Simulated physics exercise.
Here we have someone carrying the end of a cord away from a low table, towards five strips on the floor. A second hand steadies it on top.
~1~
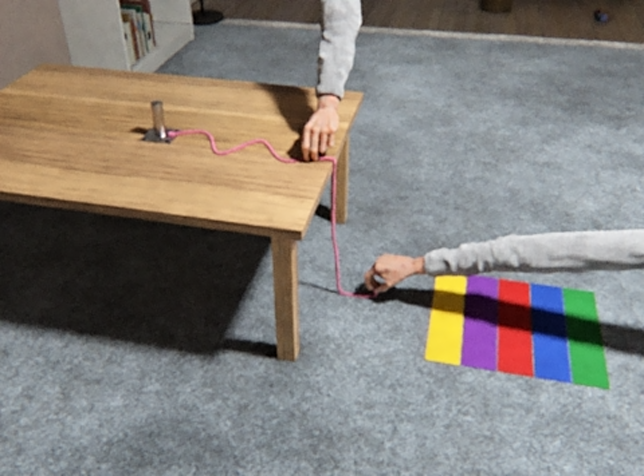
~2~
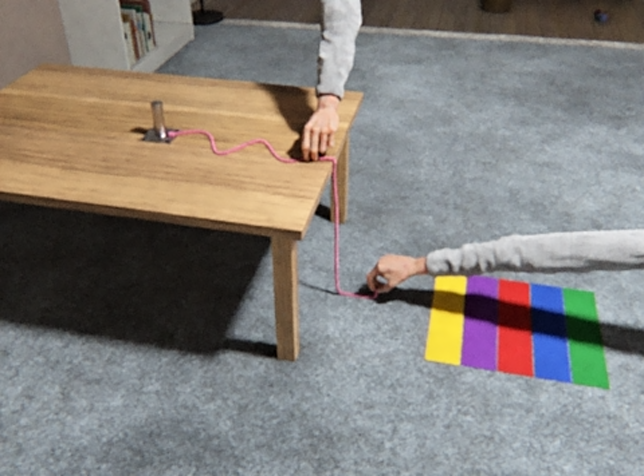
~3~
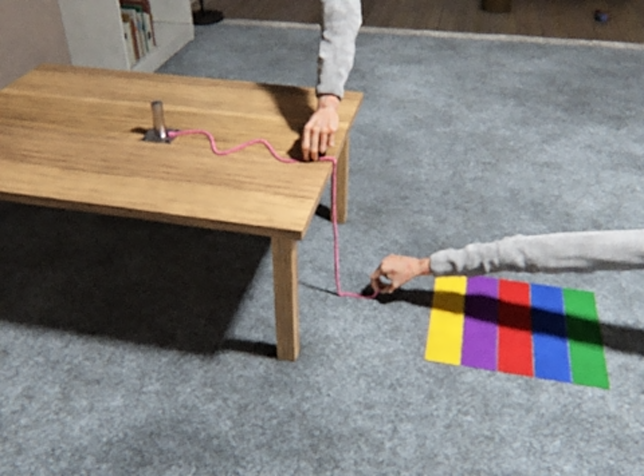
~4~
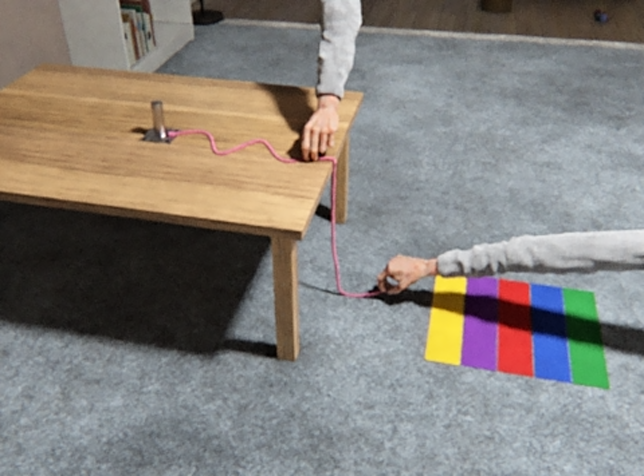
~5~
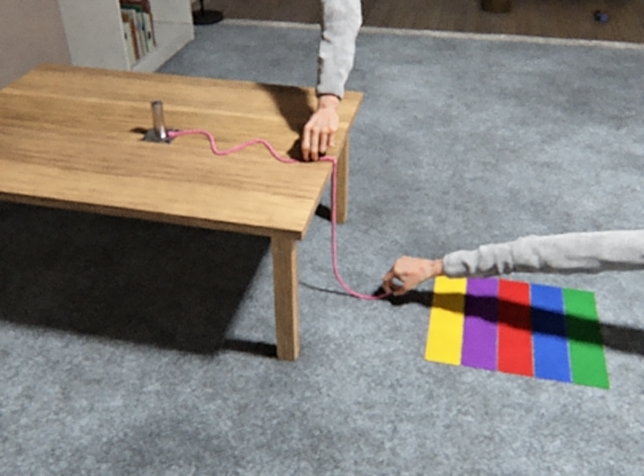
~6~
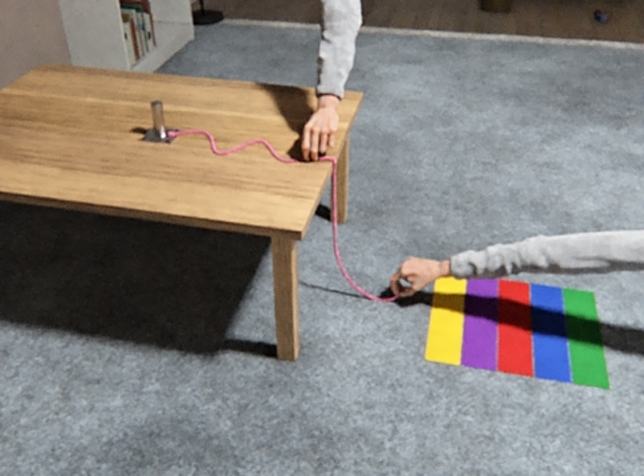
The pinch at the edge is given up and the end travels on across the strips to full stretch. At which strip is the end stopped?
The end stops over the blue strip.
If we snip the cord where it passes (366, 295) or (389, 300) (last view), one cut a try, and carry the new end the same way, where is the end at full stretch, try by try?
About (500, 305) and (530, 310).
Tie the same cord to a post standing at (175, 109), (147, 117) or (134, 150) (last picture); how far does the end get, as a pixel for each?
The places are (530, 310), (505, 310) and (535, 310).
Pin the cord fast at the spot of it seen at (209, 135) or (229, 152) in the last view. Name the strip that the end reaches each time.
It would be blue; red.
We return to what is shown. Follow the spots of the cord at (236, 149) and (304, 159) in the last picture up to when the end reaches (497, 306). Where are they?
Near (268, 149) and (340, 191).
Soon after, end near (497, 306); over purple.
After that, end near (531, 311); over red.
At the stop, end near (552, 314); over blue. It gets as far as the blue strip.
